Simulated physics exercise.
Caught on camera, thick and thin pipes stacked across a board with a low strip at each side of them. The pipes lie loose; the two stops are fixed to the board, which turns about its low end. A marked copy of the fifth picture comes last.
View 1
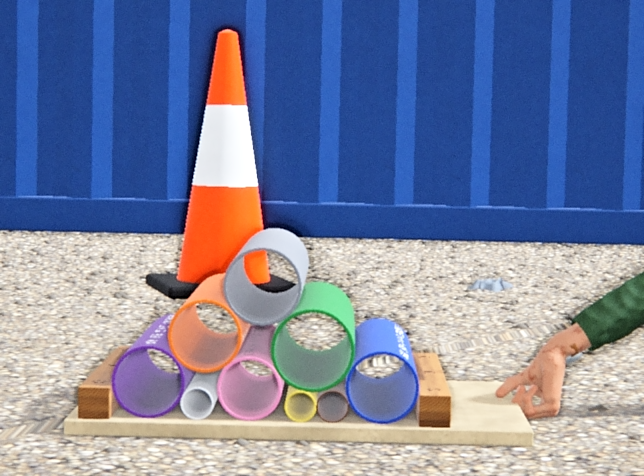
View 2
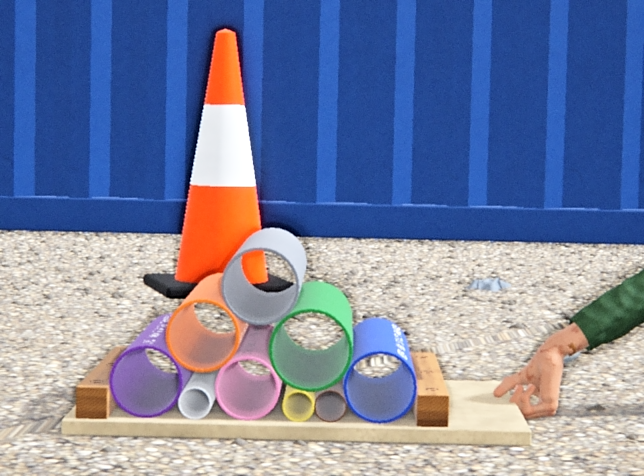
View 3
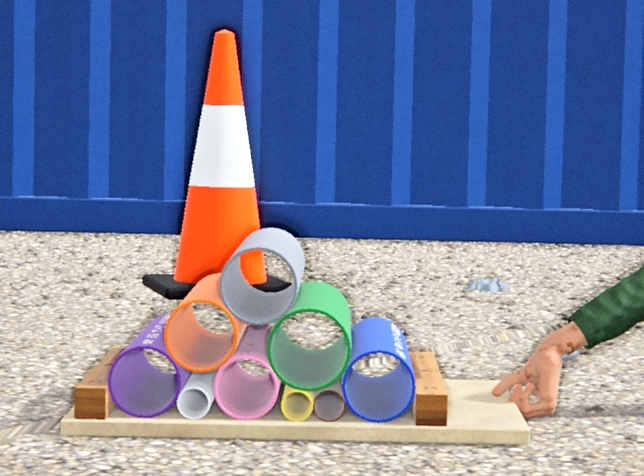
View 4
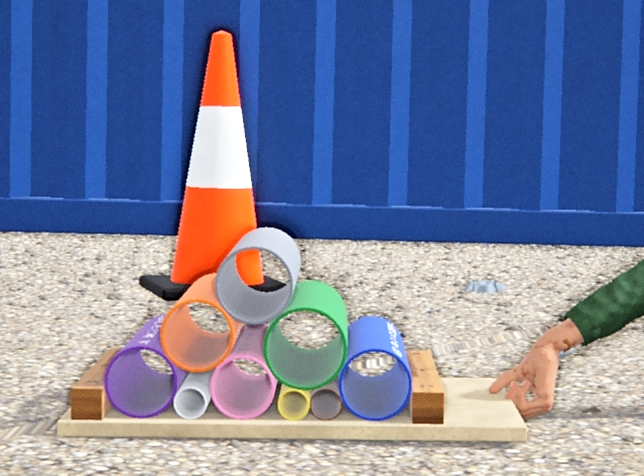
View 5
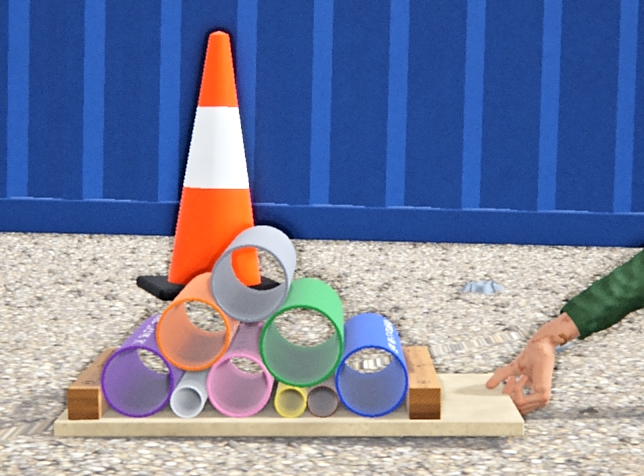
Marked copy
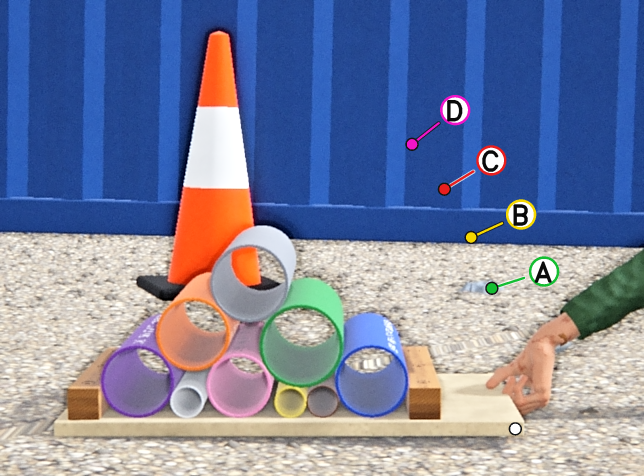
The clip opens on thick and thin coloured pipes piled on a board between two wooden strips, with a traffic cone behind and a hand at the board's right end. The view drifts slightly left, then the hand raises that end very slightly while the pipes keep their arrangement.
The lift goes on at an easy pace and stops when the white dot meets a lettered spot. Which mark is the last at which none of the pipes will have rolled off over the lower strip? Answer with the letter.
No higher than D.
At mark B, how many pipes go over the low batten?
The count is none.
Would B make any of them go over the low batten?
At B: No.
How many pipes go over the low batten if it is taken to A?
It comes to none.
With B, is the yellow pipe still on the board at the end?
The yellow pipe: Yes.
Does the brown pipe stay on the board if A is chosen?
The brown pipe: Yes.
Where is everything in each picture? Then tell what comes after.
Green pipe (313, 351); grey pipe (263, 287); board (303, 391), in the first picture.
Board (301, 391); purple pipe (146, 381), in the second picture.
Board (300, 391); blue pipe (379, 386); brown pipe (329, 405), in the third picture.
Board (296, 390); purple pipe (141, 382); pink pipe (242, 387); white pipe (190, 402), in the fourth picture.
Board (293, 387); purple pipe (138, 381); white pipe (187, 402), in the fifth picture.
On the marked copy, A at (492, 289); B at (471, 237); C at (444, 189); D at (412, 144); the white dot at (516, 429).
With D. Early on, board at 21°.
Further on, board at 39°.
At the end, board at 40°, none over the low batten.
As for the rest, A none over the low batten; B none over the low batten; C none over the low batten.
